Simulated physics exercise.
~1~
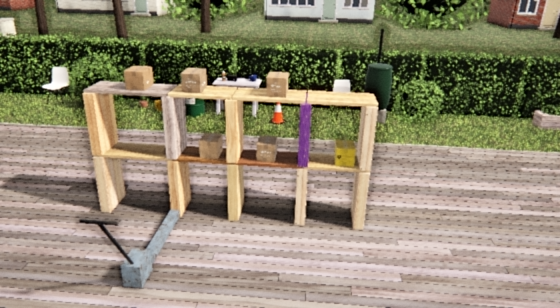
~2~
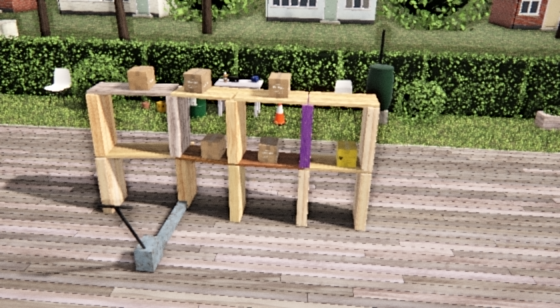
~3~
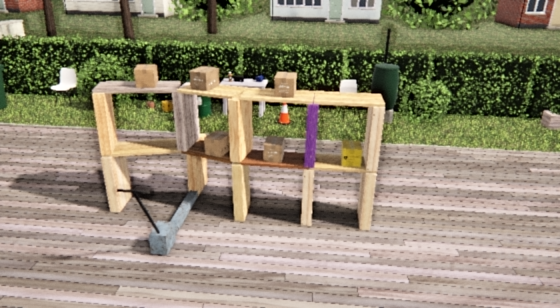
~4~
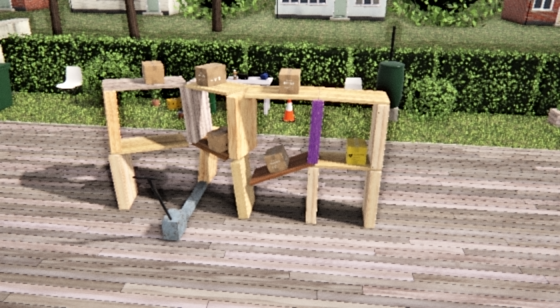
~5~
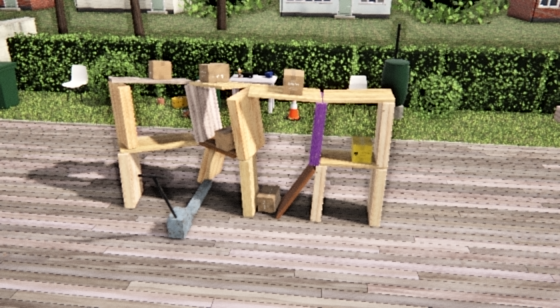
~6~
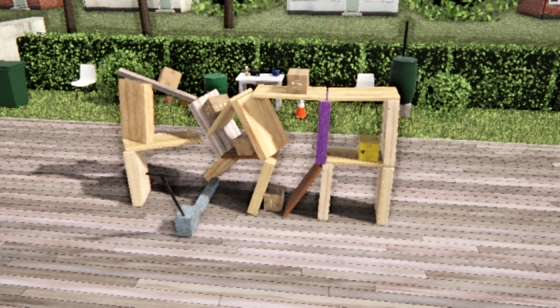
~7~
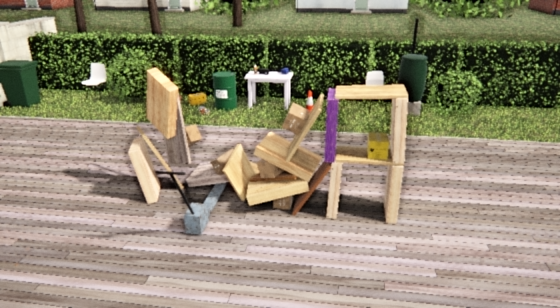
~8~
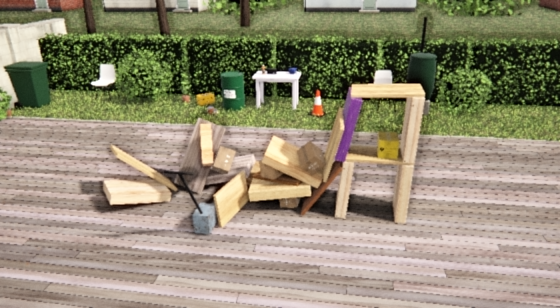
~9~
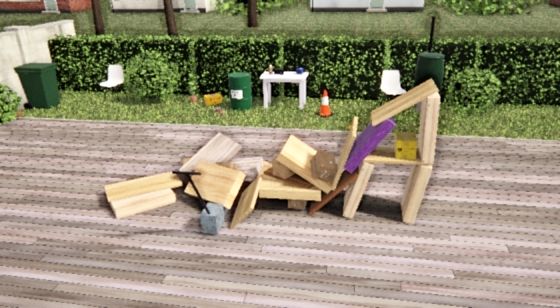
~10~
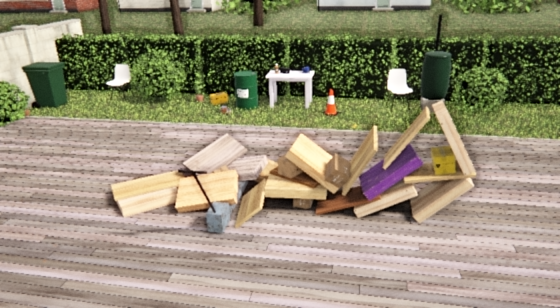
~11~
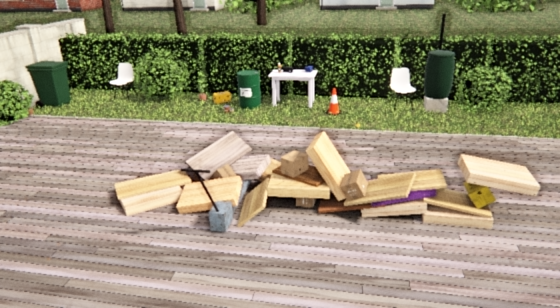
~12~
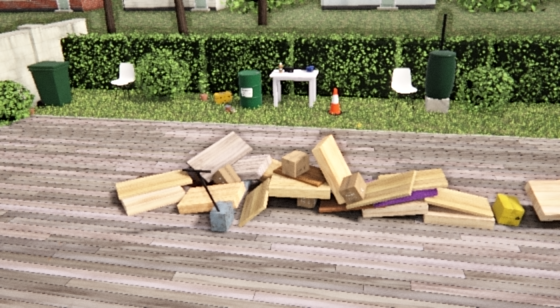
Floor jack pushing into a two-tier board structure loaded with cartons, toppling it from left to right into a low heap.
